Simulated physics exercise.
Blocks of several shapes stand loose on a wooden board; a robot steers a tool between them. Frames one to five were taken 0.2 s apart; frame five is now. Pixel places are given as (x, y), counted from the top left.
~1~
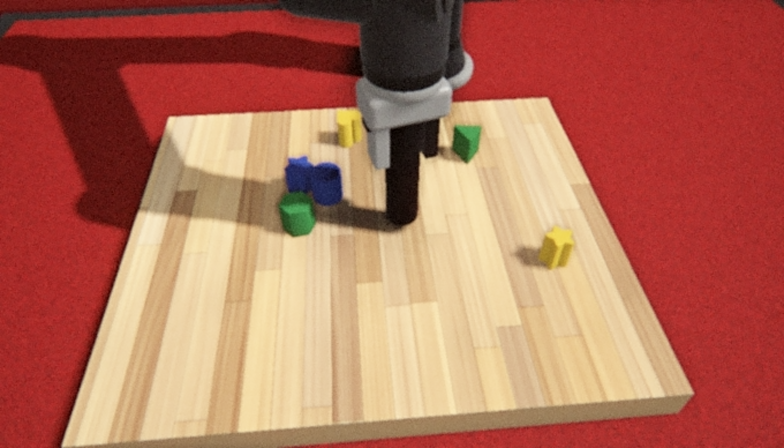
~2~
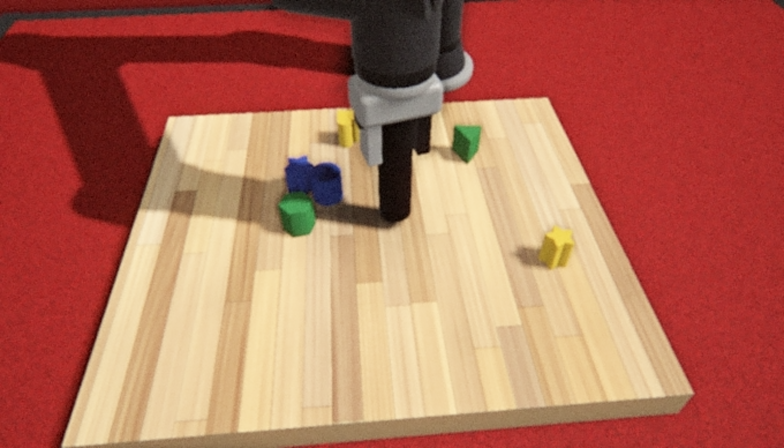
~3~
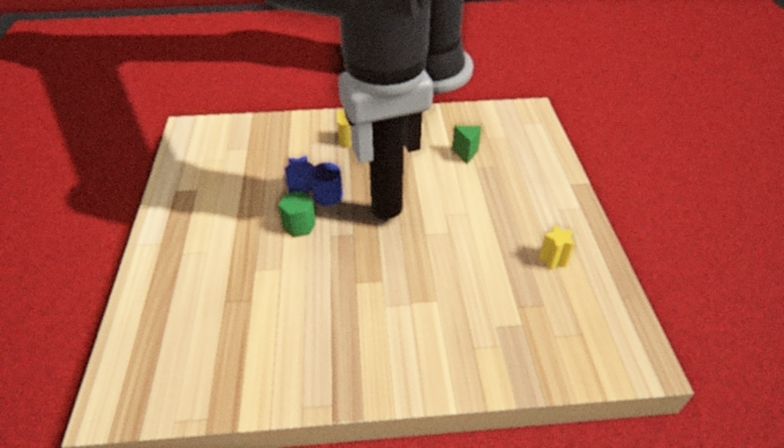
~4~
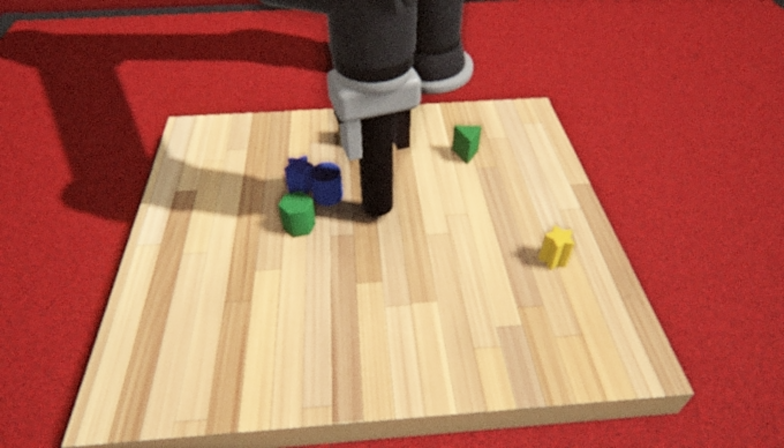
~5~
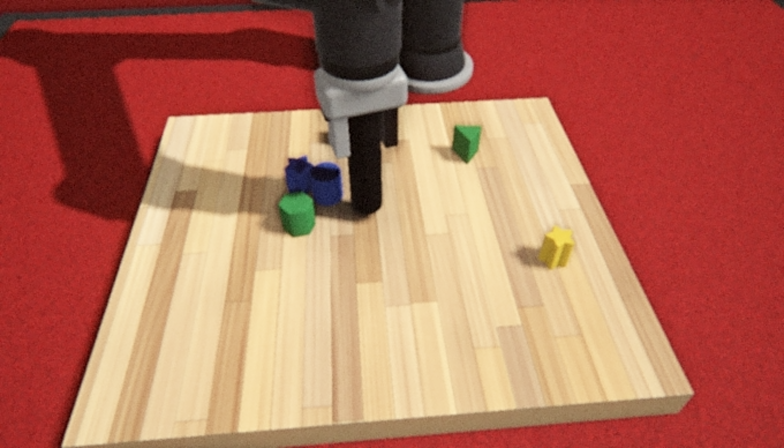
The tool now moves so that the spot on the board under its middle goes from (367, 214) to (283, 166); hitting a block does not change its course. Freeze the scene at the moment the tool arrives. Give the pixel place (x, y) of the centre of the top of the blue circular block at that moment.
The middle of its upper face should be somewhere near (250, 139).
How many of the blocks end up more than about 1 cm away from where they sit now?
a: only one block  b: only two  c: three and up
(b)
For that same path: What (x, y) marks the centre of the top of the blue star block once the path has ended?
The middle of its upper face will lie at (229, 151).
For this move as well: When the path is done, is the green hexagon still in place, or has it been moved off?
Once the path ends, it is where it was.
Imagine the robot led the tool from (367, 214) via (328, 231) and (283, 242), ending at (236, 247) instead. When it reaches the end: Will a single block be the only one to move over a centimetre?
Final answer: Yes.
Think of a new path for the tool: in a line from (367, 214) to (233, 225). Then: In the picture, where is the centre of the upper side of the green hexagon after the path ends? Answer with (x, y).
Top centre: (227, 223).
What follows on the original path. One third of the way, tool (336, 187); blue star block (283, 159), turned 35° anticlockwise; blue circular block (309, 161).
Two thirds of the way, tool (309, 172); blue star block (253, 152), turned 50° anticlockwise; blue circular block (280, 149).
At the end, tool (281, 157); green hexagon not moved; blue star block (229, 151), turned 90° anticlockwise; blue circular block (250, 139).
